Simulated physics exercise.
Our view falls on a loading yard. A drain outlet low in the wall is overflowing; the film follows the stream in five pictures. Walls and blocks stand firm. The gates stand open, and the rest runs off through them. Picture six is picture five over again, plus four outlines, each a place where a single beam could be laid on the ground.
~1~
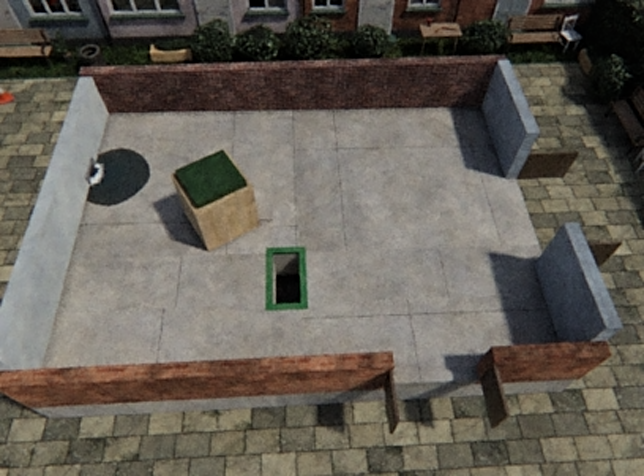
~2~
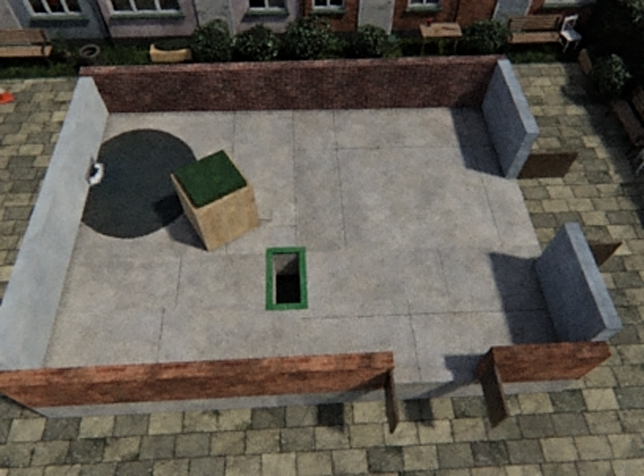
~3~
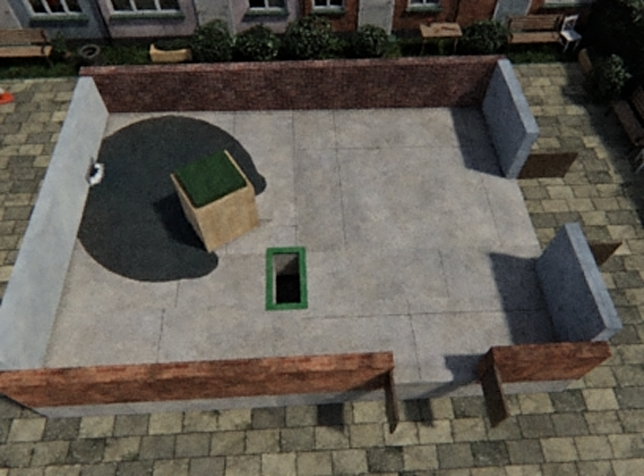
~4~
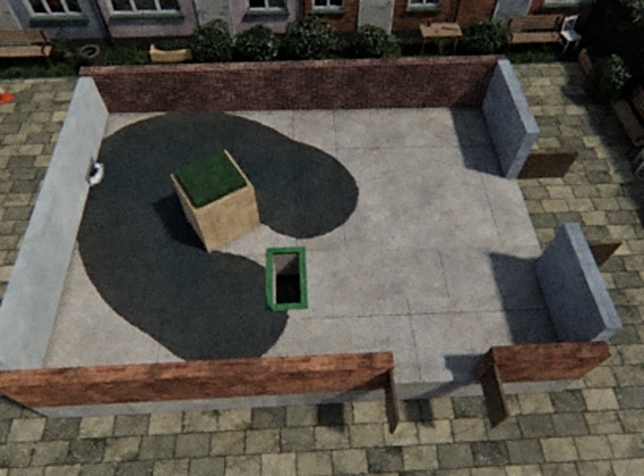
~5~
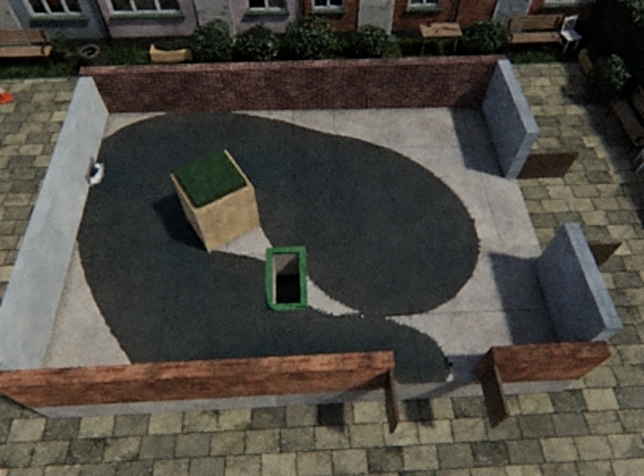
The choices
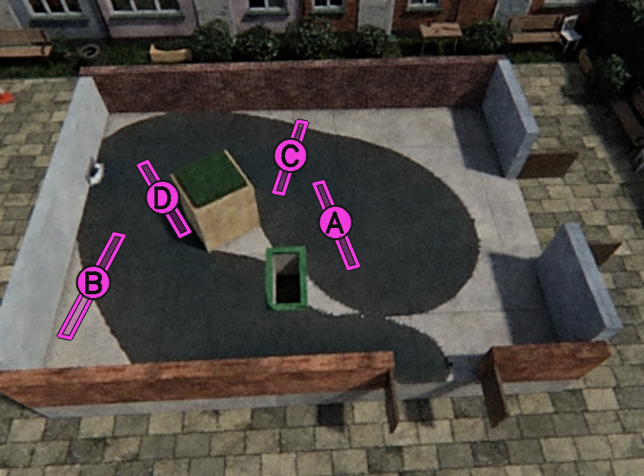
In the video, dark water spreads from an outlet at the left wall of a walled yard, parts around a grass-topped block, and covers most of the paved floor, reaching the green-rimmed pit as its two lobes extend rightward.
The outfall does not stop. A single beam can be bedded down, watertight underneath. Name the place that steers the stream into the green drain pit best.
Go for C.
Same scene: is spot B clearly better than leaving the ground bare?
No.
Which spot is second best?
It is A.
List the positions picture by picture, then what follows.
Outfall at (90, 172); green drain pit at (286, 277); open gate at (431, 368); open gate at (519, 219); water covers 3 % of the ground and shows as far out as (143, 173); green drain pit still dry.
Water covers 10 % of the ground and shows as far out as (172, 220); green drain pit still dry.
Water covers 19 % of the ground and shows as far out as (212, 261); green drain pit still dry.
Water covers 37 % of the ground and shows as far out as (351, 193); green drain pit still dry.
Water covers 61 % of the ground and shows as far out as (472, 269); green drain pit taking water.
On the marked copy, A from (318, 182) to (353, 267); B from (64, 336) to (118, 234); C from (278, 193) to (302, 122); D from (143, 163) to (184, 233).
For spot A, about 11 % of the stream runs into the green drain pit, about 88 % out by the gates.
For spot B, about 6 % of the stream runs into the green drain pit, about 94 % out by the gates.
For spot C, about 23 % of the stream runs into the green drain pit, about 76 % out by the gates.
For spot D, about 7 % of the stream runs into the green drain pit, about 93 % out by the gates.
